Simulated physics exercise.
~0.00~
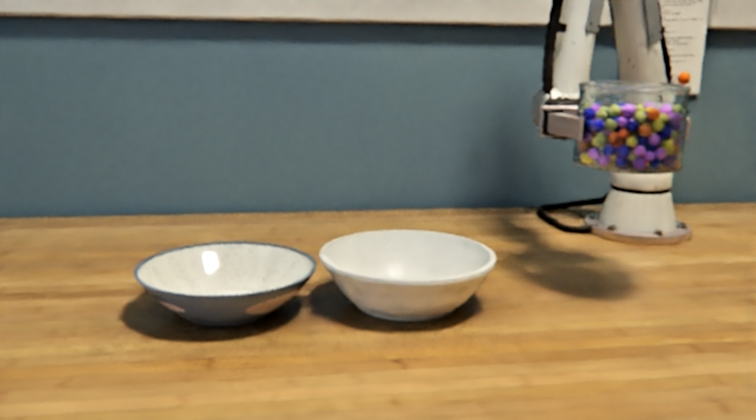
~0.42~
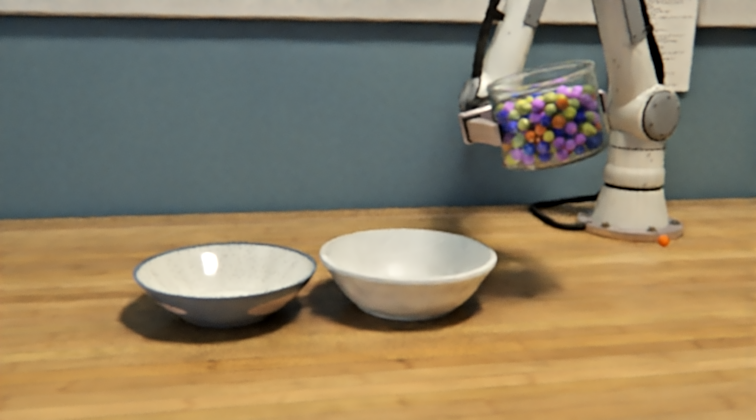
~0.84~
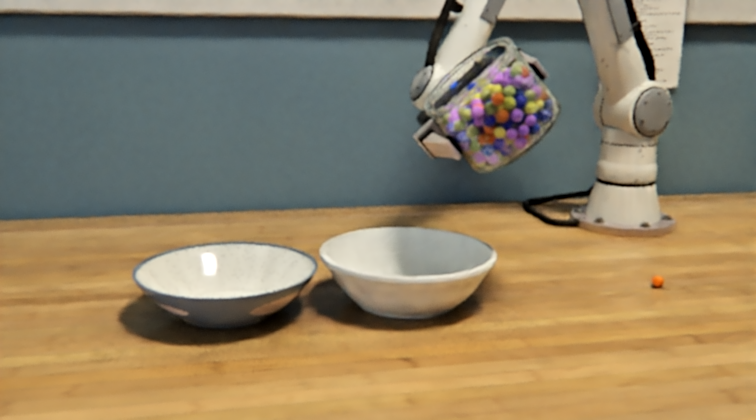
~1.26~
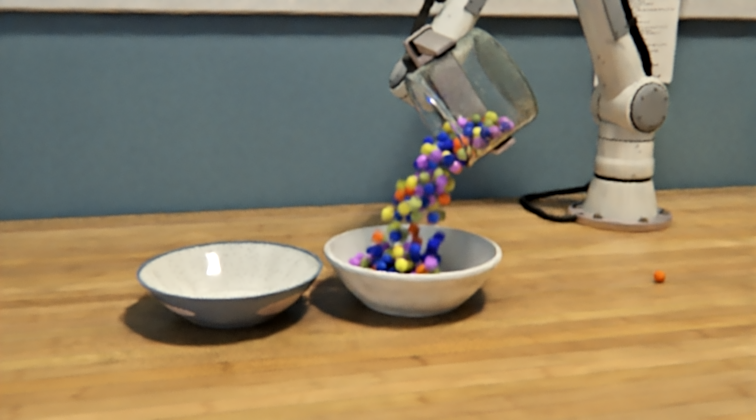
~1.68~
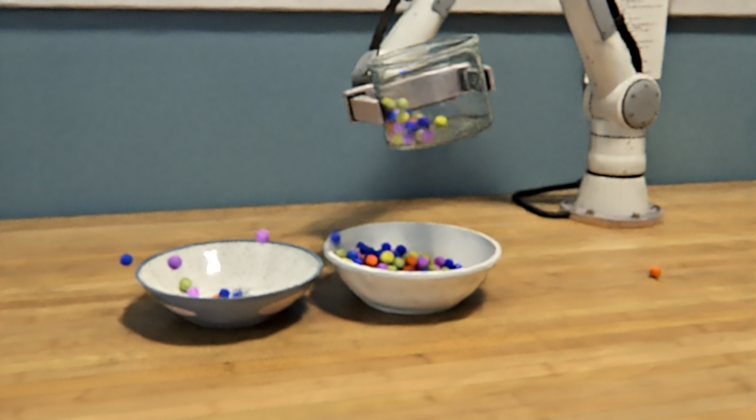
A white robot arm grips a clear tumbler of colourful round sweets above a wooden table, seen from the front against a blue-grey wall, with a white bowl in the middle and a blue-rimmed bowl to its left. The arm carries the tumbler left and tips it, while one orange sweet lies on the table at right. The sweets then pour in a thick stream into the white bowl. The arm swings further left and tilts the tumbler back, scattering a few sweets toward the blue-rimmed bowl. Most end in the white bowl, with some left in the tumbler.
